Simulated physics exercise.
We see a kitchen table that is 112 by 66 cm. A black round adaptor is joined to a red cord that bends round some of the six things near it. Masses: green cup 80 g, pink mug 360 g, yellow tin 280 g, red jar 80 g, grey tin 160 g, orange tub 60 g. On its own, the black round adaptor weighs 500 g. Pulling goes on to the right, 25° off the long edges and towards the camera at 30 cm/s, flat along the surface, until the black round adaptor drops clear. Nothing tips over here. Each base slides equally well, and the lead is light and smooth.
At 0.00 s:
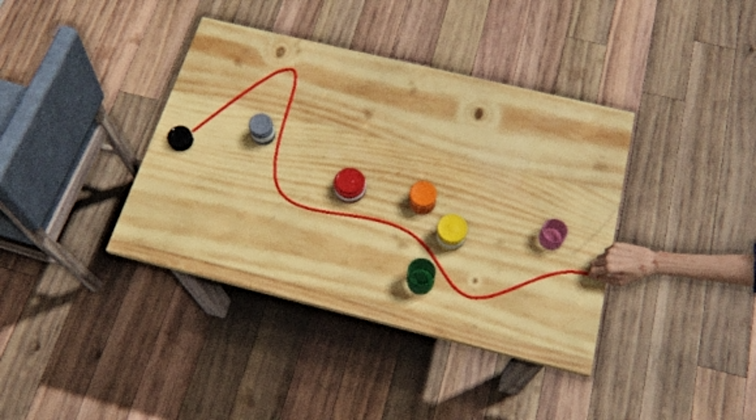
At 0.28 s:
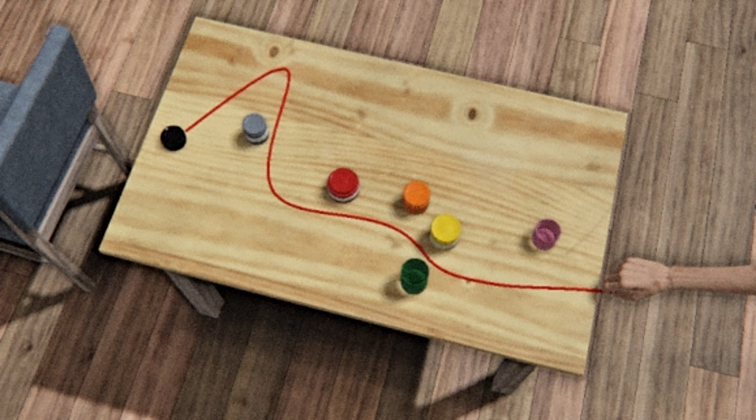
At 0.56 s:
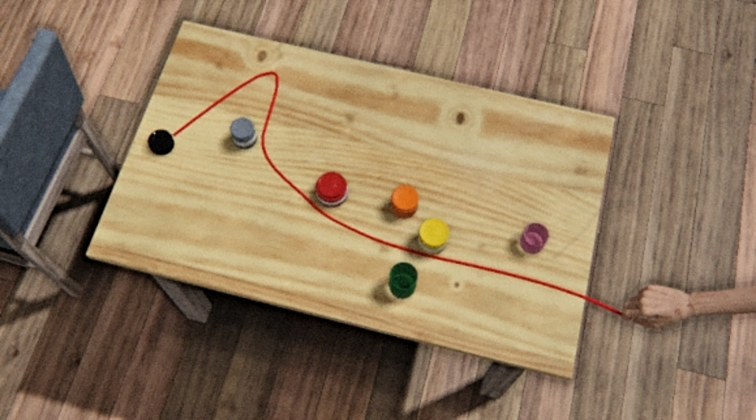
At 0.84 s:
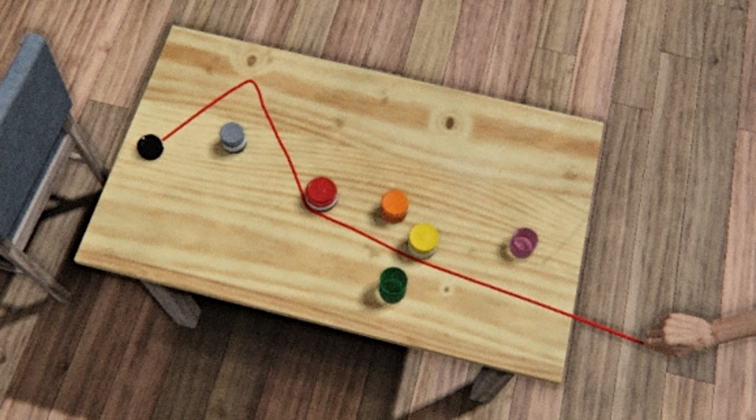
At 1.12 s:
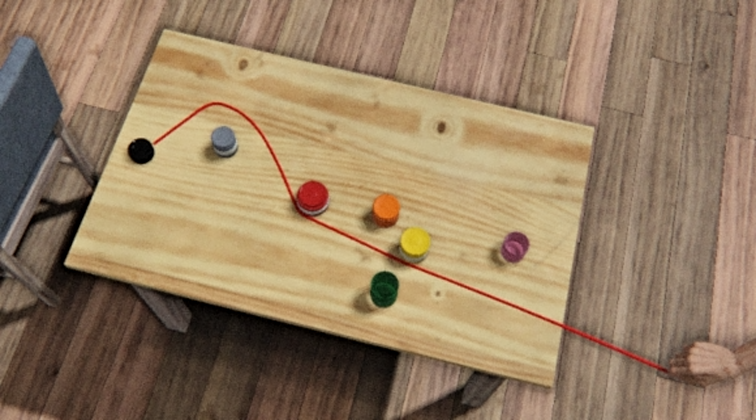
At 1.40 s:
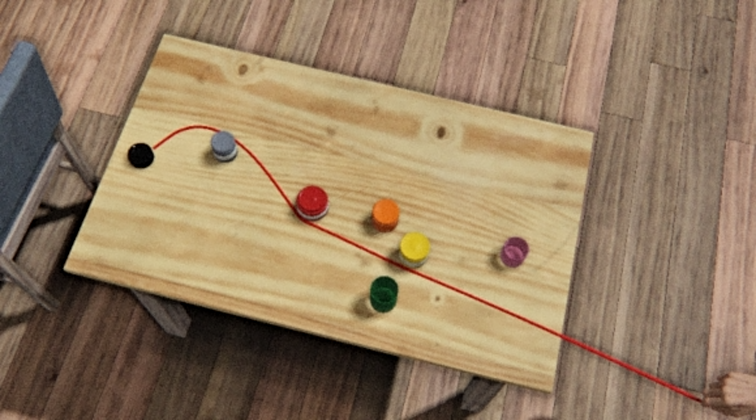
The footage shows a hand pulling a red cord rightward across a wooden table, its slack drawing in until it bends against the red jar and then the grey tin, while the black round piece and other containers stay put.
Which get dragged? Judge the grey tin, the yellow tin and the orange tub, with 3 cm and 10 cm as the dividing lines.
One by one: Grey tin: Big displacement; yellow tin: Almost still; orange tub: Almost still.
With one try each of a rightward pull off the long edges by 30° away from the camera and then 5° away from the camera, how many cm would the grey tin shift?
About 16 cm, then about 18 cm.
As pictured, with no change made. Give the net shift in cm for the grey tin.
Net shift: Around 18 cm.
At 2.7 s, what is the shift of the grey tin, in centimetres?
About 18 cm.
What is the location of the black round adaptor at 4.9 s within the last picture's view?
It sits at about (494, 336) in pixels.
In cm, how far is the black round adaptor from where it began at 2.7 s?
Some 28 cm.
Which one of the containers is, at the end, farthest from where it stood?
Answer: The grey tin.
After 2.7 s the black round adaptor has slid 28 cm; shifted so far, grey tin 17 cm, red jar 3 cm.
After 3.8 s the black round adaptor has slid 60 cm; shifted so far, grey tin 17 cm, red jar 3 cm.
After 4.9 s the black round adaptor has slid 93 cm; shifted so far, grey tin 17 cm, red jar 3 cm, green cup 2 cm.
After 5.8 s the black round adaptor is off the top; shifted so far, grey tin 17 cm at (203, 208), red jar 3 cm, green cup 2 cm, yellow tin 0 cm at (415, 246), orange tub 0 cm at (386, 211).
